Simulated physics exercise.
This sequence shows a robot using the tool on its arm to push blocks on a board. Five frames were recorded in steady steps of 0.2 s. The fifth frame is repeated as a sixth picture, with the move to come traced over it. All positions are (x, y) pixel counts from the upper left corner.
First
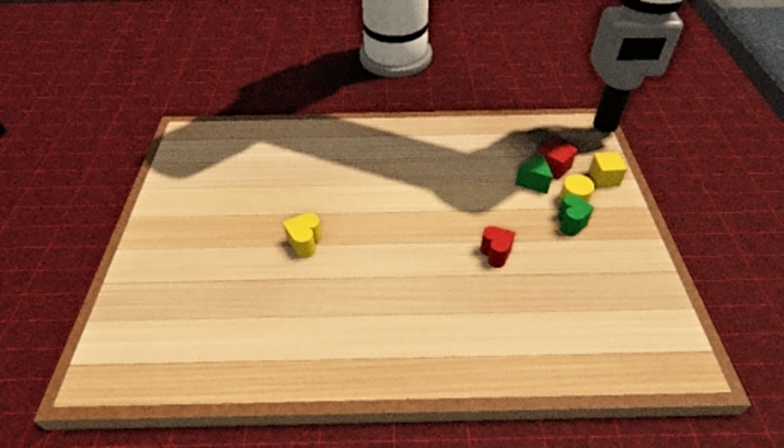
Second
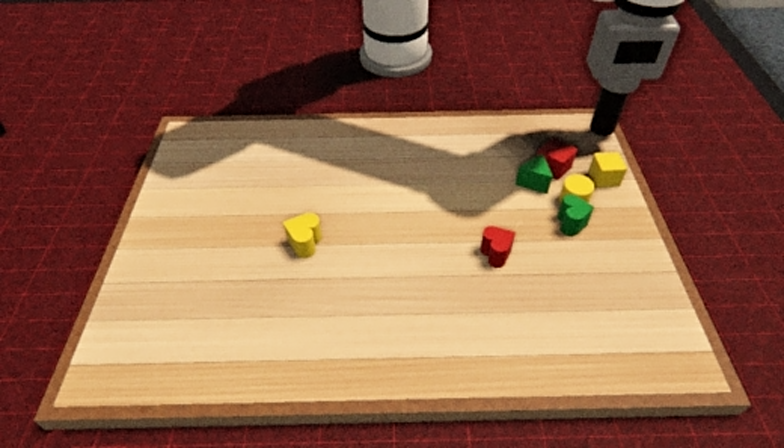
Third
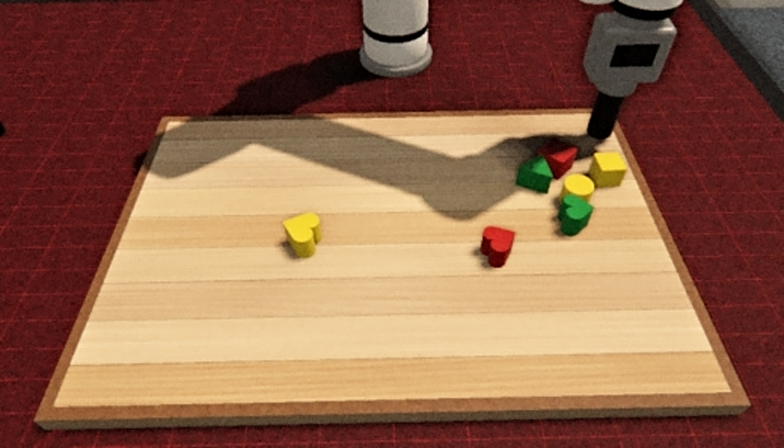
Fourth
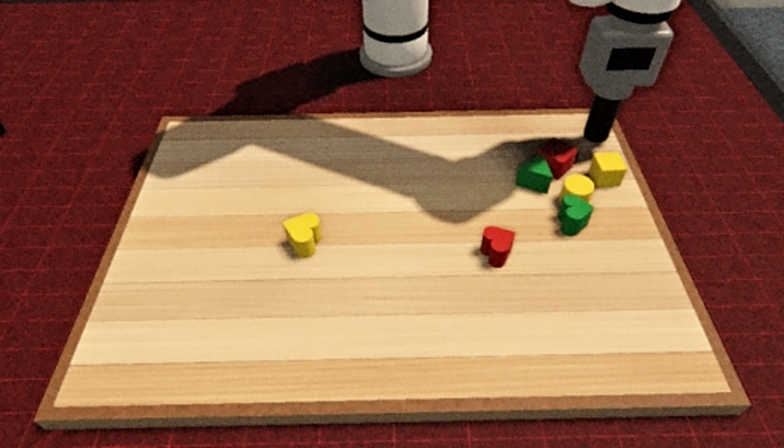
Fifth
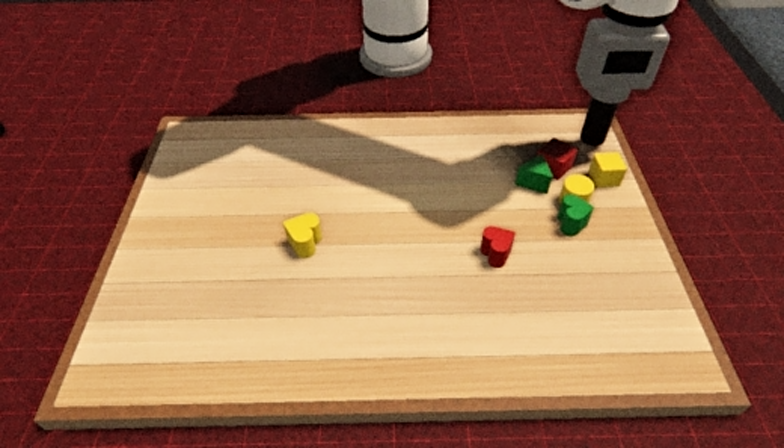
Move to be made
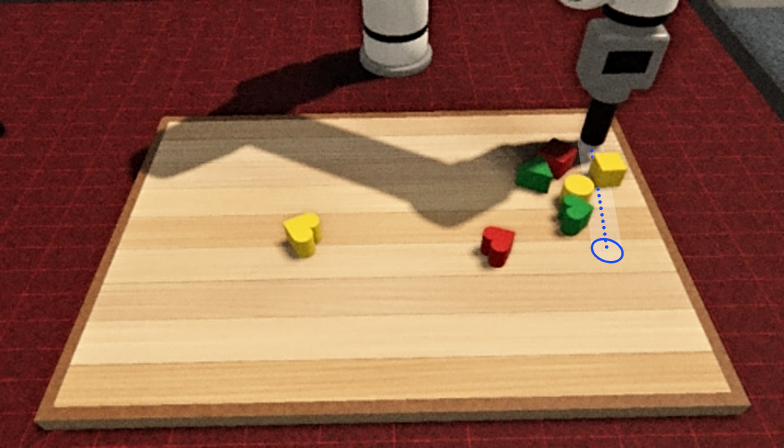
A robot arm's dark tool tip edged slightly left and down at the board's upper right corner, near a cluster of red, green and yellow blocks, while all the blocks stayed still.
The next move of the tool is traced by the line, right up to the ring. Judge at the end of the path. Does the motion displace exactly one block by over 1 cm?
Yes, I think so.
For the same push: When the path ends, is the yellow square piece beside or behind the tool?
In short: Yes.
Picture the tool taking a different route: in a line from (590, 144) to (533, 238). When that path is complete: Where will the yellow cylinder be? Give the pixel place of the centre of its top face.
The point I'd pick in the picture is (575, 221).
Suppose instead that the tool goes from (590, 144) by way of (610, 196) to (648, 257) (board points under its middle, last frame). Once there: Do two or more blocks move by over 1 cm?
No, I don't think so.
The line goes straight from (590, 144) to (607, 250).
The first path, step by step. One third of the way, tool at (598, 170); yellow square piece at (619, 175), turned 25° anticlockwise.
Two thirds of the way, tool at (604, 205); yellow cylinder at (577, 185); yellow square piece at (638, 201), turned 65° anticlockwise.
At the end, tool at (610, 245); green heart unmoved; yellow cylinder at (577, 185); yellow square piece at (640, 203), turned 75° anticlockwise.
